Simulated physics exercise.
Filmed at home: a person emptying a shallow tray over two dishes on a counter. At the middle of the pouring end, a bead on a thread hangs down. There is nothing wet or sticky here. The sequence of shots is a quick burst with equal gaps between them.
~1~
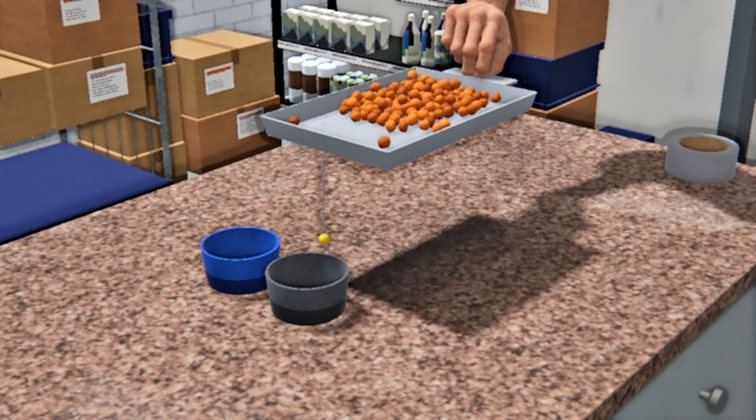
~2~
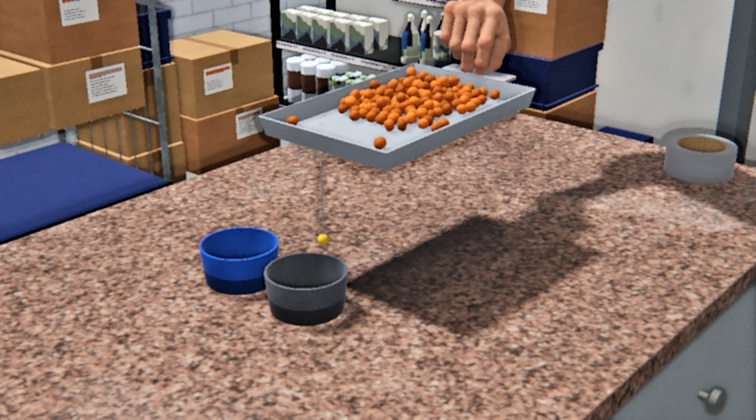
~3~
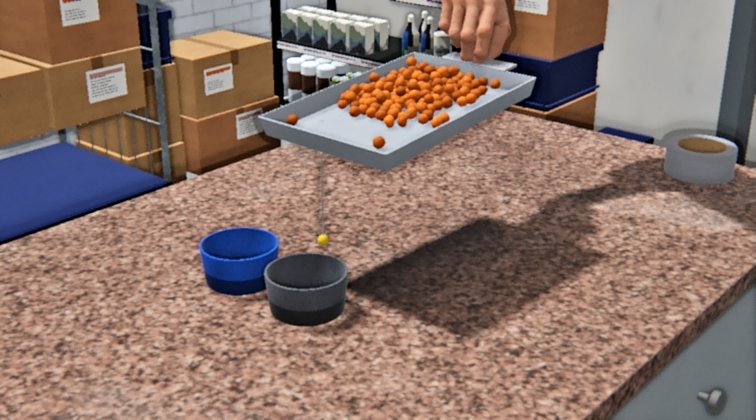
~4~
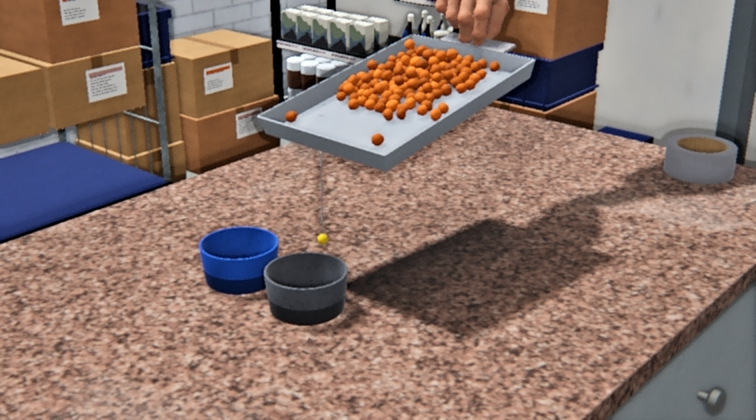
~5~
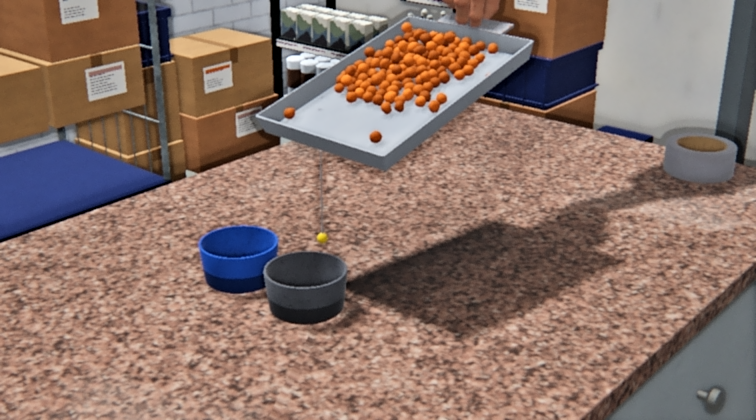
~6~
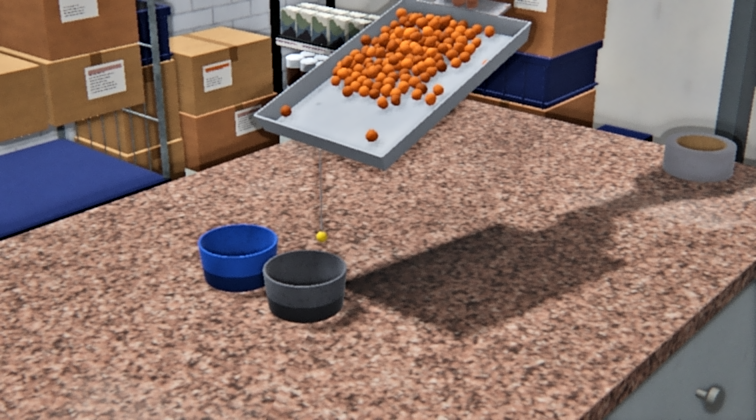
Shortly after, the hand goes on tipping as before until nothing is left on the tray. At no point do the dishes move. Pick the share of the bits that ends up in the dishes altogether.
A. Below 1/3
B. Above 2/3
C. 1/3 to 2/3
1/3 to 2/3.
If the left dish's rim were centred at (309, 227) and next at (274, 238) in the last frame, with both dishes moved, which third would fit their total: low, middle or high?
At the first spot I'd expect below one third, and at the second spot less than a third.
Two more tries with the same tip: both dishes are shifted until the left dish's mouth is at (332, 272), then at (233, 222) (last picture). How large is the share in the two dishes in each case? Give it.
30 and 10 %.
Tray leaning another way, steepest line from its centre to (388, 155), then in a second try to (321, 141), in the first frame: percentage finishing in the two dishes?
I'd expect around 20 in a hundred first and around 70 in a hundred second.
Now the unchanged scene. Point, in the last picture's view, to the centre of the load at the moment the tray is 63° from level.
In the last view the centre sits at roughly (326, 127).
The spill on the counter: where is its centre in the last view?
Near (253, 357).
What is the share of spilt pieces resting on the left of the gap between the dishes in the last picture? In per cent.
Roughly 60 in a hundred.
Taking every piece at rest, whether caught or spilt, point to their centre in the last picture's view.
I'd put the middle somewhere around (291, 314).
Just after the last frame, tray tipped steeply; the larger part on the tray; just a few in the right dish; just a few outside both; roughly a quarter in the air.
A moment on, tray tipped past a quarter turn; roughly half on the tray; about a tenth in the right dish; roughly a quarter outside both; about a tenth in the air.
Further on, tray tipped past a quarter turn; roughly a third in the right dish; about a tenth in the left dish; roughly half outside both.
When it is over, tray tipped past a quarter turn; roughly a third in the right dish; about a tenth in the left dish; roughly half outside both.
